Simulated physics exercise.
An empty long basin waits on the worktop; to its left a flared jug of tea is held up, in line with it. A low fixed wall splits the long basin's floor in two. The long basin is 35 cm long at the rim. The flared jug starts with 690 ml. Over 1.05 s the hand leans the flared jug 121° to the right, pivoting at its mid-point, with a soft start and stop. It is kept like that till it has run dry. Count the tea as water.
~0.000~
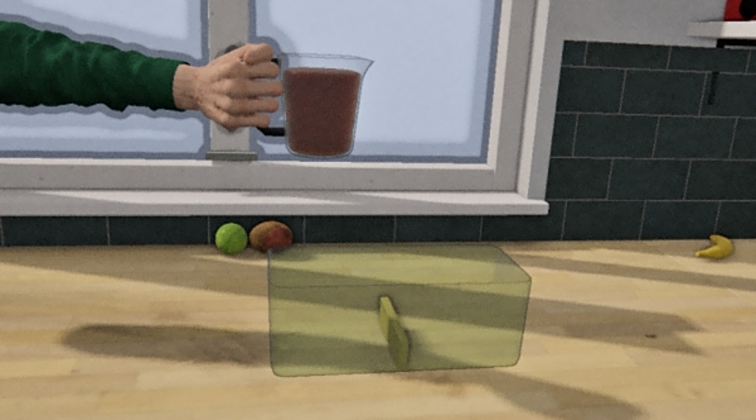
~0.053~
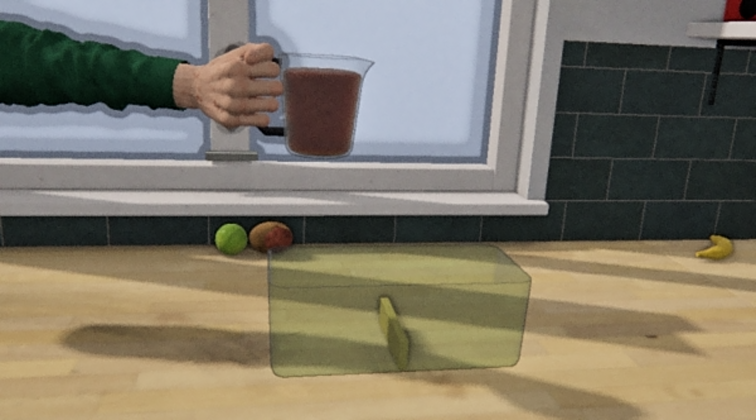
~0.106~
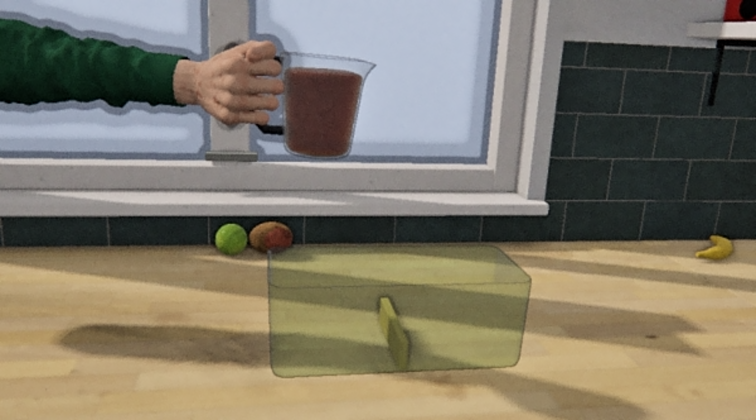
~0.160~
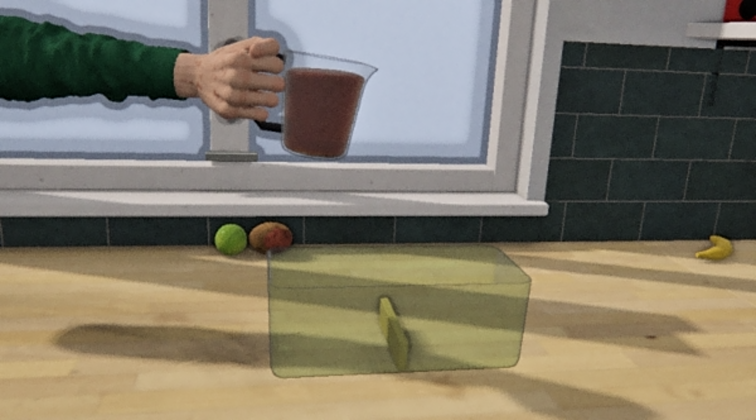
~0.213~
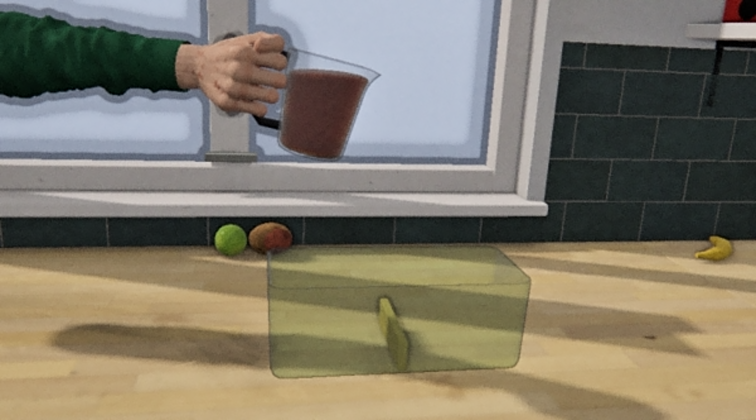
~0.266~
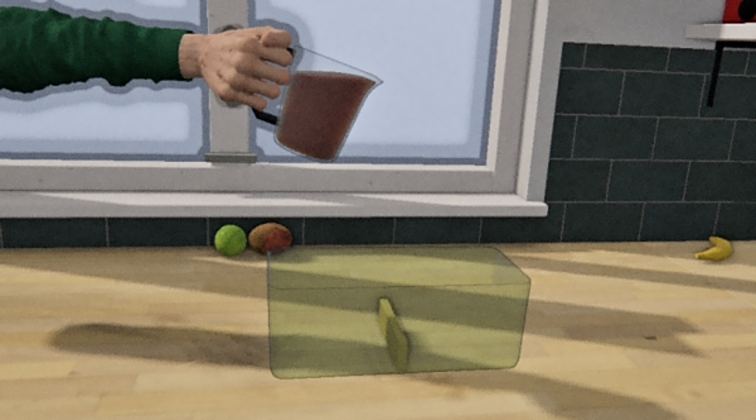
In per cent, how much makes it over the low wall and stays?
The far part has some 85 per cent.
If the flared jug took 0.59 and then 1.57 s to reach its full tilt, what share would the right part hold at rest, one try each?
In turn about 80 and 90 per cent.
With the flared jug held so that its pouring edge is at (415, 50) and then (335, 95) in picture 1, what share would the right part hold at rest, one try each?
In turn about 85 and 25 per cent.
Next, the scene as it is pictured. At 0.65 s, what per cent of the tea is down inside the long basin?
About 7 per cent.
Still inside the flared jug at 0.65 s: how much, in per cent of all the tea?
Near 64 in a hundred.
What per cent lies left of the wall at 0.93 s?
Near 3 in a hundred.
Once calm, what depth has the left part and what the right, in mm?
Some 4 mm on the left and 24 mm on the right.
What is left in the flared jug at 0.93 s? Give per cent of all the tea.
Some 7 per cent.
After 0.65 s the tilt is 83° and 65 per cent is still to pour, 0 is left of the wall and 7 right of it.
After 0.93 s the tilt is 117° and 7 per cent is still to pour, 3 is left of the wall and 67 right of it.
After 1.23 s the tilt is 121° and 0 per cent is still to pour, 12 is left of the wall and 86 right of it.
After 1.55 s the tilt is 121° and 0 per cent is still to pour, 12 is left of the wall and 85 right of it.
In the end 12 per cent lies left of the wall, 85 right of it and 2 outside.
